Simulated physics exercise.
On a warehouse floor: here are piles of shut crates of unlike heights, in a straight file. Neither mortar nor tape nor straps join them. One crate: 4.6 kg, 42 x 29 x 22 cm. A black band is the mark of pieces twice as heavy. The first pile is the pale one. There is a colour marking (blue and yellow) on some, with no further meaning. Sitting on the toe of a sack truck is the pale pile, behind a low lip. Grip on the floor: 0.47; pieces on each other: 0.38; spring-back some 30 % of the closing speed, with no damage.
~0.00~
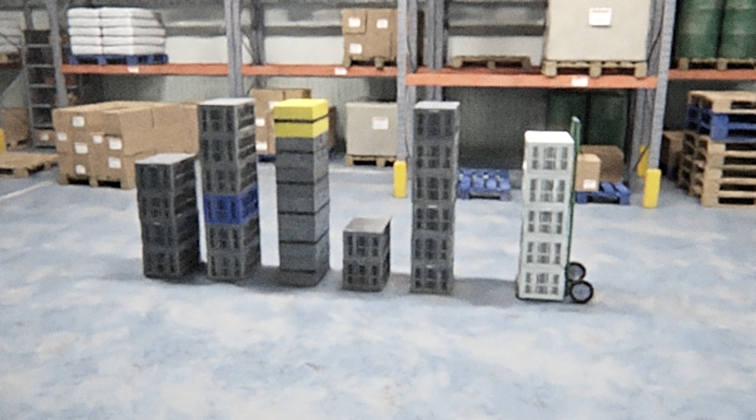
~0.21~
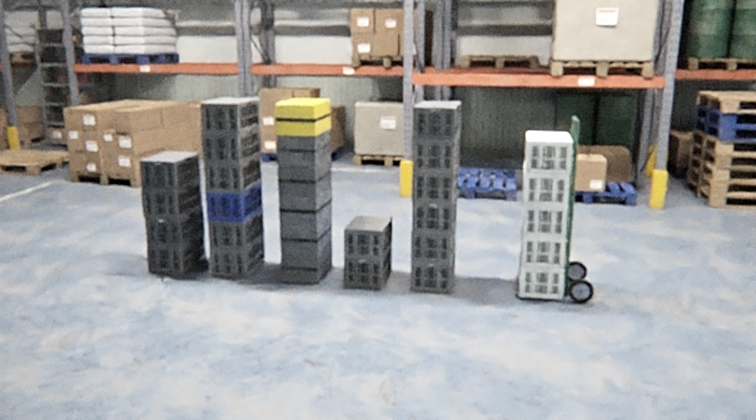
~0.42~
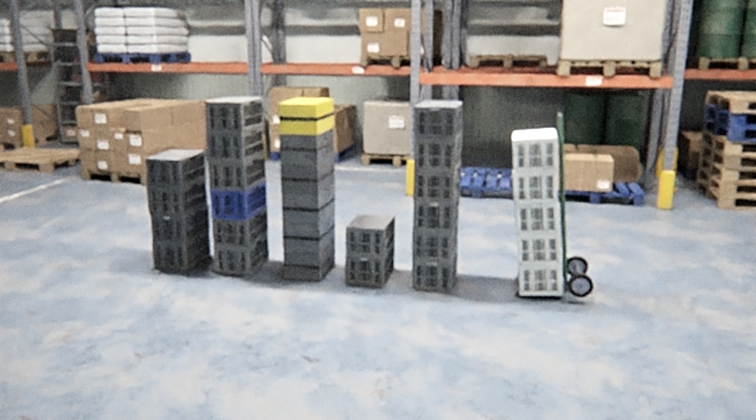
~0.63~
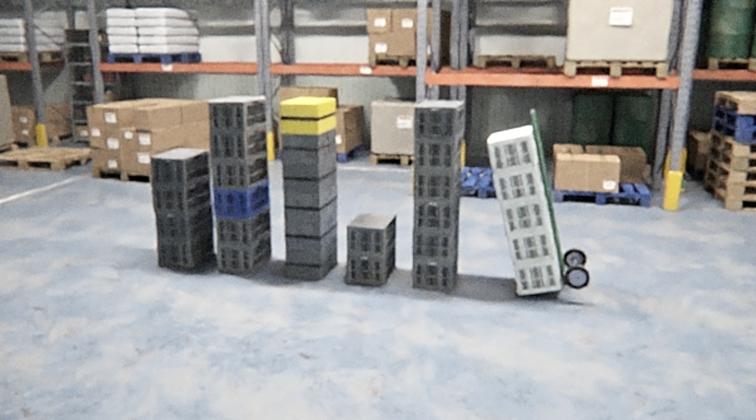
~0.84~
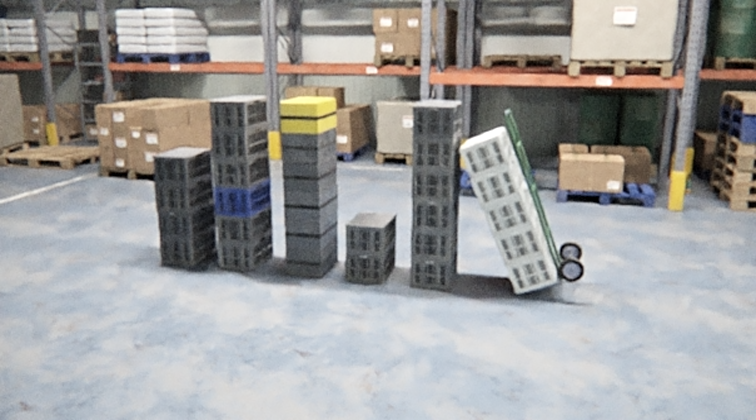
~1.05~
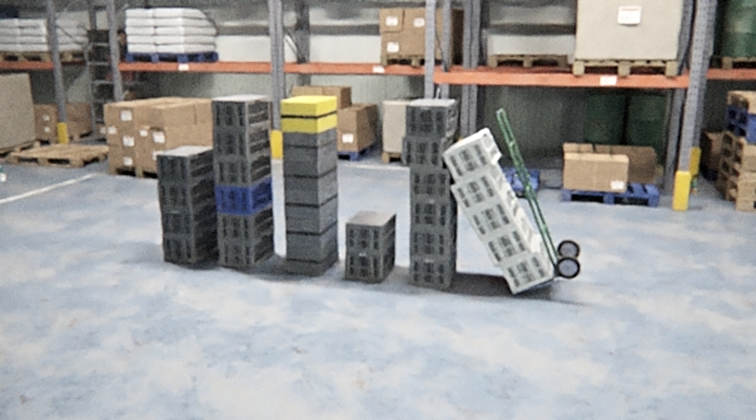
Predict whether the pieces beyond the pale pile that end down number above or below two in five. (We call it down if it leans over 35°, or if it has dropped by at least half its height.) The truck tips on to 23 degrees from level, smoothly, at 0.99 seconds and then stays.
My guess is a share bigger than two fifths will go down.
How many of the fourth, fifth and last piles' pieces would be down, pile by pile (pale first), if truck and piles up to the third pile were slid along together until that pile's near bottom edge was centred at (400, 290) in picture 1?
Down per pile: Fourth 0, fifth 0, last 0.
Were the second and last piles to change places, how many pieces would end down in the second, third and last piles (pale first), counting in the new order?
Then second 4, third 0, last 0.
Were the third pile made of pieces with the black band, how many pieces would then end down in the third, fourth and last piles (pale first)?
Third 1, fourth 6, last 4.
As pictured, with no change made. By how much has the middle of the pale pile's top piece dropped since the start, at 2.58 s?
Roughly 40 cm lower.
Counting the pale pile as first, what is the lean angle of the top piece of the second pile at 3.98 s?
Lean: Near 40 degrees.
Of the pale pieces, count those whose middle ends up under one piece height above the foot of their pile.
2 pieces, pale ones.
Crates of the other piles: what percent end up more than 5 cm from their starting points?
Share: 95 in a hundred.
After 2.58 s, 5 of the pale pile down; 6 of the 24 other crates down; yellow crate 7° from how it stood.
After 3.98 s, 5 of the pale pile down; 20 of the 24 other crates down; yellow crate 41° from how it stood, 37 cm lower; blue crate 39° from how it stood.
In the end (5.9 s), 5 of the pale pile down; 23 of the 24 other crates down; yellow crate 55° from how it stood, 80 cm lower; blue crate 46° from how it stood, 14 cm lower. That is 96 per cent. From the last view, middles, yellow crate near (157, 204), blue crate near (186, 207).
